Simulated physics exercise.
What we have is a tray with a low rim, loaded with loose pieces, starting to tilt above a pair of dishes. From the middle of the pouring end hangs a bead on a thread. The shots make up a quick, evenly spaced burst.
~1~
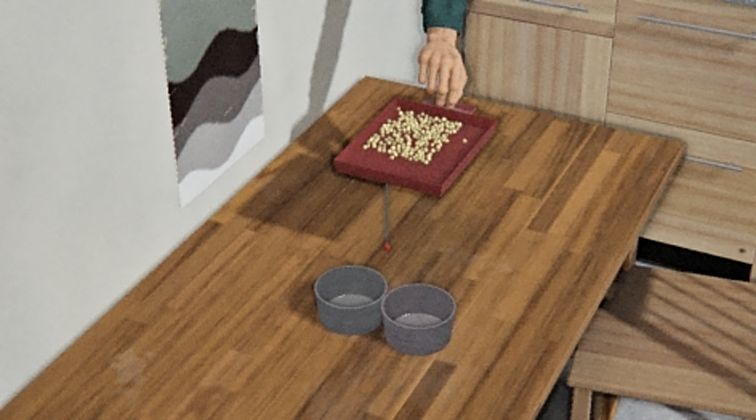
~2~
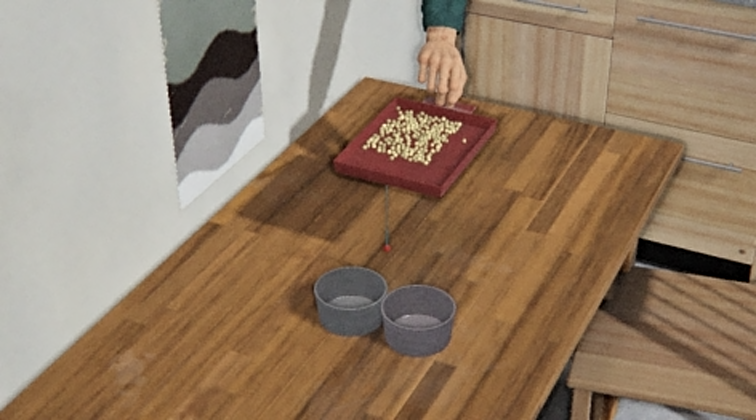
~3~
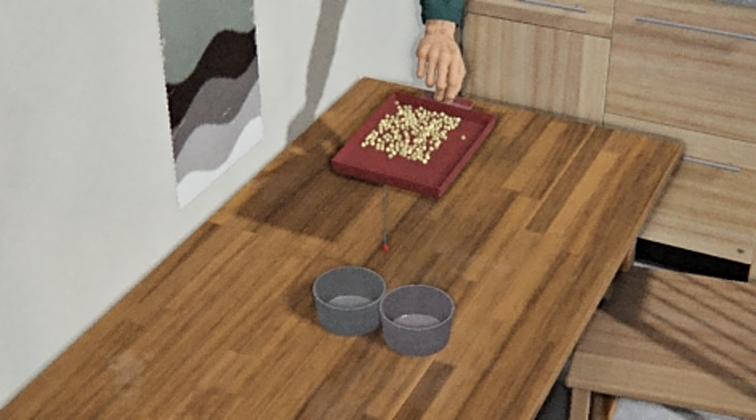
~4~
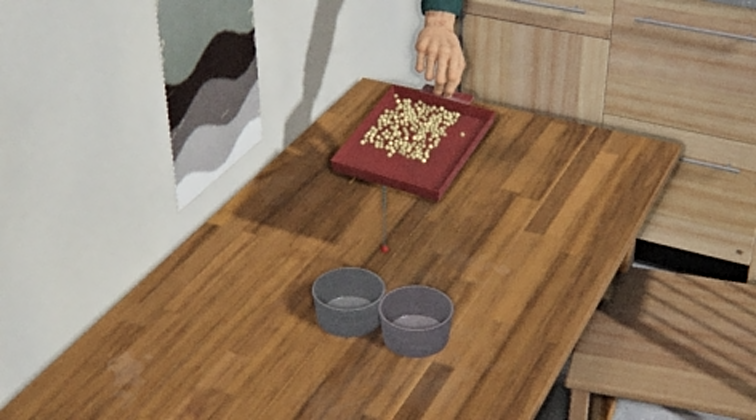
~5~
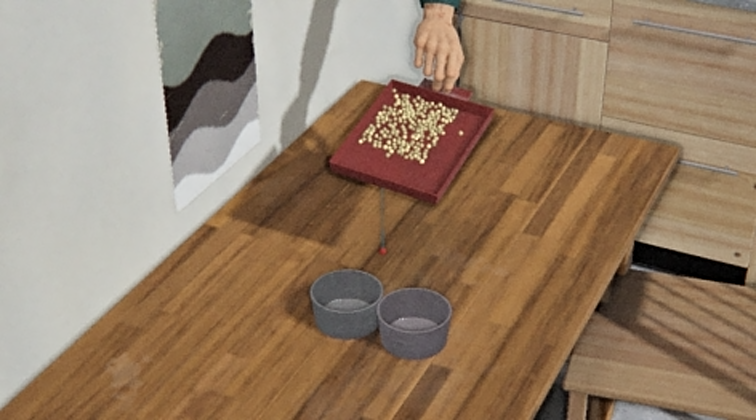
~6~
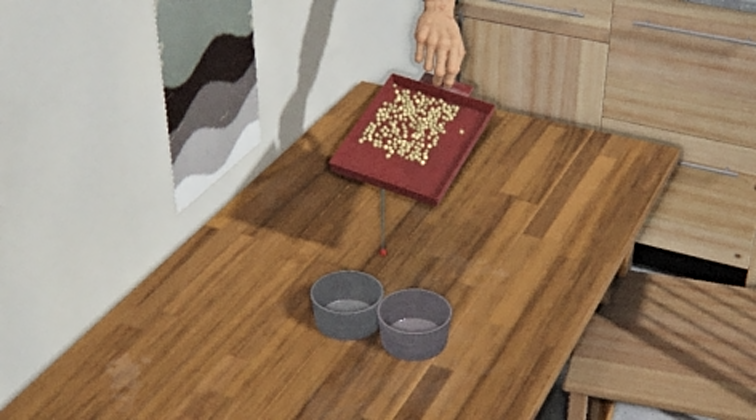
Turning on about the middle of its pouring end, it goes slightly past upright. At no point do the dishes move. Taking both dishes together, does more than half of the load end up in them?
No.
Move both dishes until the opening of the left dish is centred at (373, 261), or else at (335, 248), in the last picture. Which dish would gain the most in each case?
First try, the dish to the right; second try, the dish to the right.
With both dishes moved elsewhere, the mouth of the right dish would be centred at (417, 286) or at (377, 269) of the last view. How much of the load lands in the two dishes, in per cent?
90, then 10 %.
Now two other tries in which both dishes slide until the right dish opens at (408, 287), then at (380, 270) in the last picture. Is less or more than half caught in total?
Beyond half, then short of half.
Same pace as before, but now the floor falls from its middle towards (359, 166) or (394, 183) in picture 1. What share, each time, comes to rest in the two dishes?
0 % and 40 %.
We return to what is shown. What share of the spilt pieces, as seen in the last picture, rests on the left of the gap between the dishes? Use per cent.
Share on the left: Near 0 %.
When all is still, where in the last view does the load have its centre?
Somewhere close to (440, 314) in the last picture.
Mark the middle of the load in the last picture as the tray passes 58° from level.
Near (420, 195).
Soon after the last picture, tray tipped steeply; nearly all on the tray; a stray few in the right dish; a stray few outside both; a small part in the air.
A little later, tray tipped right over; most on the tray; a stray few in the right dish; a small part outside both; a small part in the air.
Later still, tray tipped past a quarter turn; a stray few in the right dish; nearly all outside both.
At rest, tray tipped past a quarter turn; a stray few in the right dish; a stray few in the left dish; nearly all outside both.
